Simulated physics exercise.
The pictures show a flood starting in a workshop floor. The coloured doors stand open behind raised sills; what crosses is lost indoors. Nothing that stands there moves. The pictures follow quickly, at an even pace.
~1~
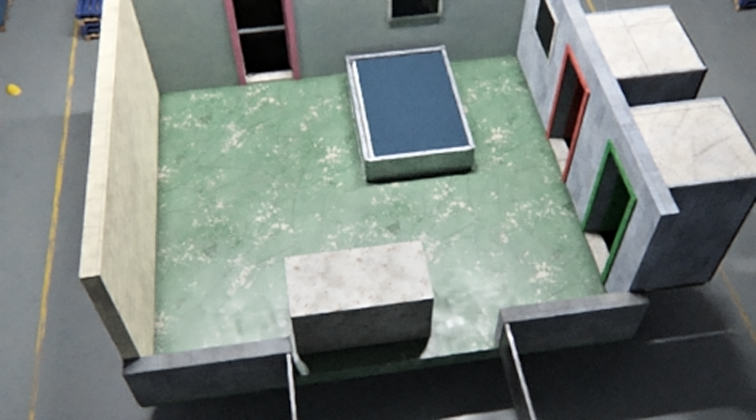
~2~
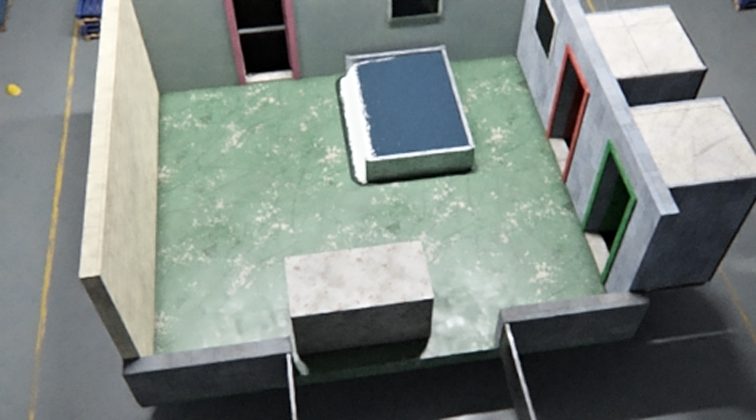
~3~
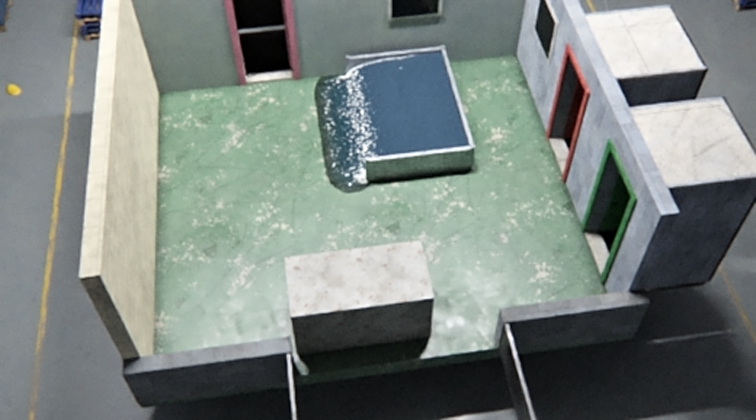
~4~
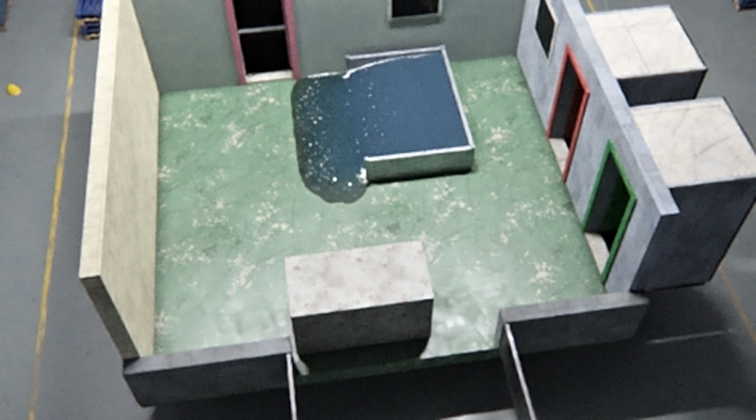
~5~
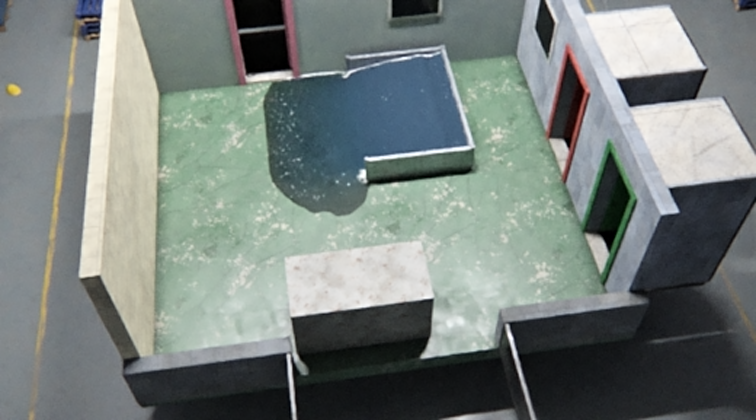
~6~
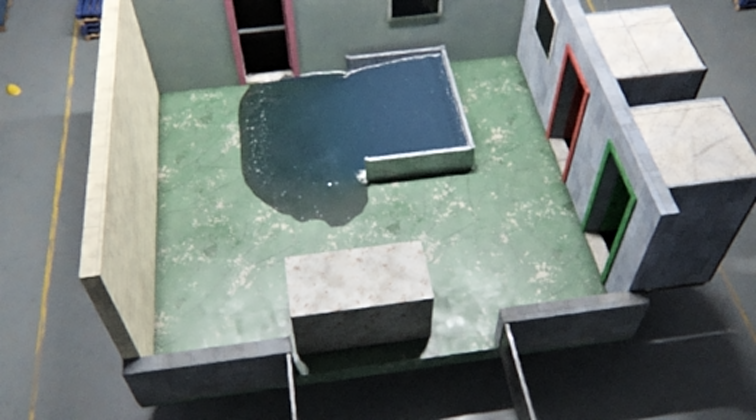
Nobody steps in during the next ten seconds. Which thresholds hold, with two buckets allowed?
In the end: The pink door floods; the green door holds within the limit; the red door holds within the limit.
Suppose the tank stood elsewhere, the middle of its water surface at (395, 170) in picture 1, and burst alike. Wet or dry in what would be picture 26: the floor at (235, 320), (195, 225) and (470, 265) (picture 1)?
One after the other: Covered, under water, free of water.
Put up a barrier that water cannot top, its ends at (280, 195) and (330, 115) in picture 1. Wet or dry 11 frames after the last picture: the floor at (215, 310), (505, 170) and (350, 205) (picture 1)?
In turn: Flooded, clear, under water.
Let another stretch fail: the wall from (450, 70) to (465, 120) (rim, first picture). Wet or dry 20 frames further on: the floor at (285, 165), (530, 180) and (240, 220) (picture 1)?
One after the other: Free of water, wet, not flooded.
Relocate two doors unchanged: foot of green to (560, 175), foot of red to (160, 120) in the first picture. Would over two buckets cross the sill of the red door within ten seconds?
Red door passes that mark.
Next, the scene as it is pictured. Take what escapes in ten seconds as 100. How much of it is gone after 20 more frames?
About 15 per cent.
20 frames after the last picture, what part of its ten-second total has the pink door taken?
About 35 per cent.
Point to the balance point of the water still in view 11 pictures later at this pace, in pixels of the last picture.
Close to (292, 137).
A moment on, water covers 35 % of the floor; the pink door wet at the sill, nothing in, the green door not reached, the red door not reached.
Next, water covers 40 % of the floor; the pink door under two buckets in, the green door not reached, the red door not reached.
Then, water covers 45 % of the floor; the pink door under two buckets in, the green door not reached, the red door not reached.
Later, water covers 60 % of the floor; the pink door over two buckets in, the green door not reached, the red door not reached.
In the end, water covers 85 % of the floor; the pink door over two buckets in, the green door wet at the sill, nothing in, the red door wet at the sill, nothing in.
